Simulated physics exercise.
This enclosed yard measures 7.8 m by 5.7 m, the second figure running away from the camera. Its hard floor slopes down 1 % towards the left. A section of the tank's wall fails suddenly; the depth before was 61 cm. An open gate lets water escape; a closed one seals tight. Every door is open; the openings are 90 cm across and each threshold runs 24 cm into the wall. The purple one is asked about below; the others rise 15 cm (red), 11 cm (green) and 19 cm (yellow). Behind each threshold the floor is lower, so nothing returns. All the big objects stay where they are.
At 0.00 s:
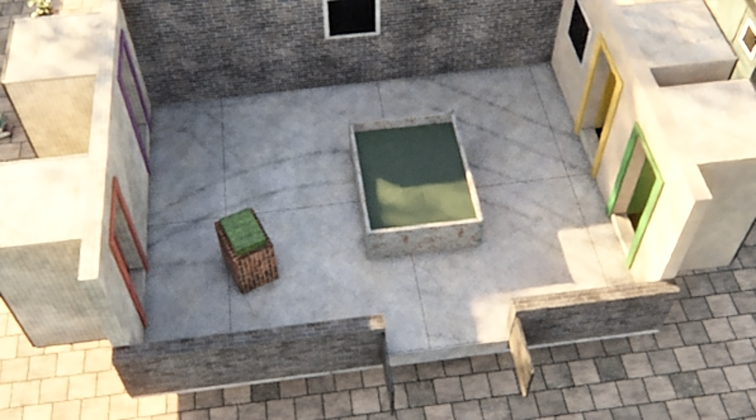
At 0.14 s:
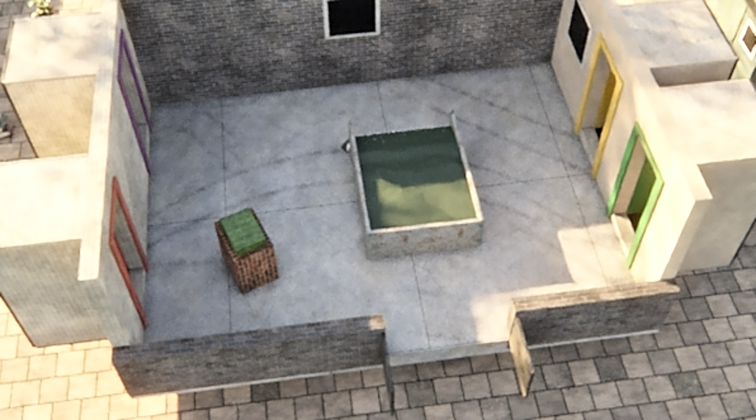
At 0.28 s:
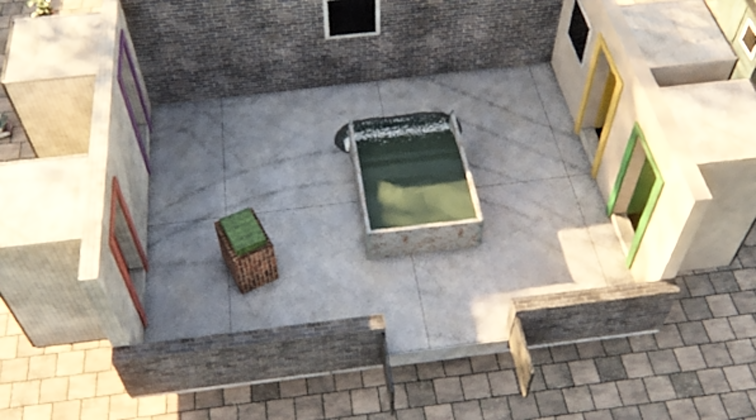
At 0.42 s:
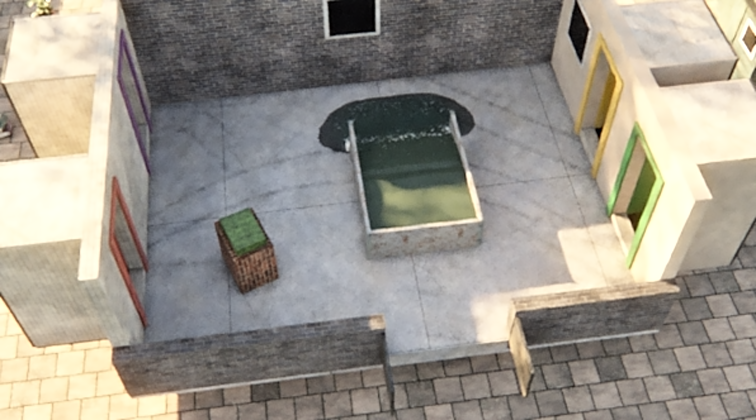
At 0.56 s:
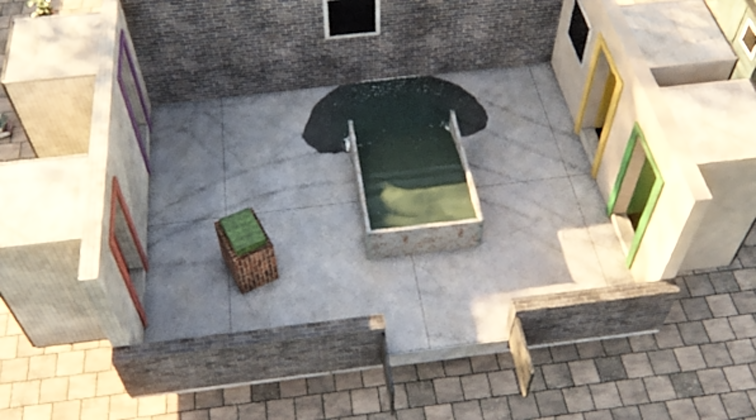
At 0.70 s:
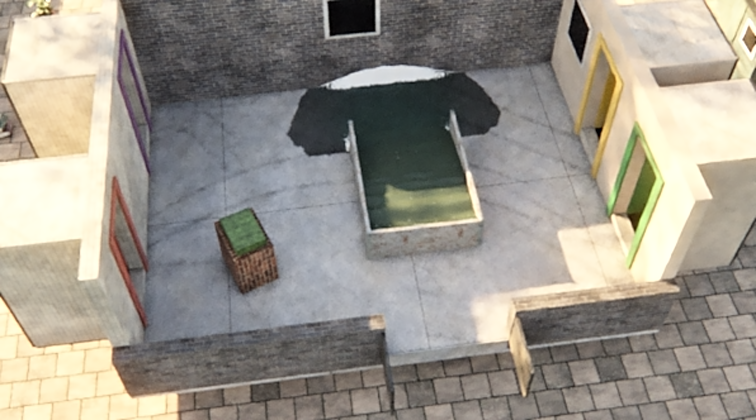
At first, green water lies still in a rectangular tank in a walled yard, beside a small brick block topped with green. Then water pours out over the far side, and a dark pool widens across the floor behind the tank, spreading left and right and reaching the back wall.
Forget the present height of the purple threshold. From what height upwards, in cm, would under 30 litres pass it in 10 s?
About 17 cm.
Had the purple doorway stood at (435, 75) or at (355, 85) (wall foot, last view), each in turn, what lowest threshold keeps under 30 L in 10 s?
Roughly 26 and 31 cm.
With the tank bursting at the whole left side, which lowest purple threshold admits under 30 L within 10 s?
Some 20 cm.
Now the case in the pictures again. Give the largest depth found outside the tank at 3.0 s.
Roughly 32 cm.
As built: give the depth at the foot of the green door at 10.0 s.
Roughly 6.5 cm deep.
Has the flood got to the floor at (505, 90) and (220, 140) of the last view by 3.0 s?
In turn: Flooded, wet.
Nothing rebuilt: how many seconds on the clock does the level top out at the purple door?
Around 3.0 s.
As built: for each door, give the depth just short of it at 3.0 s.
Depths in cm: Purple 25, red 0, green 0, yellow 8.
After 1.4 s water covers 15 % of the floor, deepest (42 cm) near (387, 84); it has not reached the purple door.
After 3.0 s water covers 40 % of the floor, deepest (32 cm) near (541, 67); 25 cm at the purple door, 0 litres in over its 24 cm threshold.
After 10.0 s water covers 100 % of the floor, deepest (11 cm) near (144, 373); 8 cm at the purple door, 2 litres in over its 24 cm threshold.
At the purple door as built, the water arrived by 2.4 s and peaked near 25 cm at 3.0 s.
Run again over the same 10 s with other heights there, 49 litres in over 15.5 cm, 7 litres over 21.5 cm. The limit of 30 litres is kept from about 17 cm up.
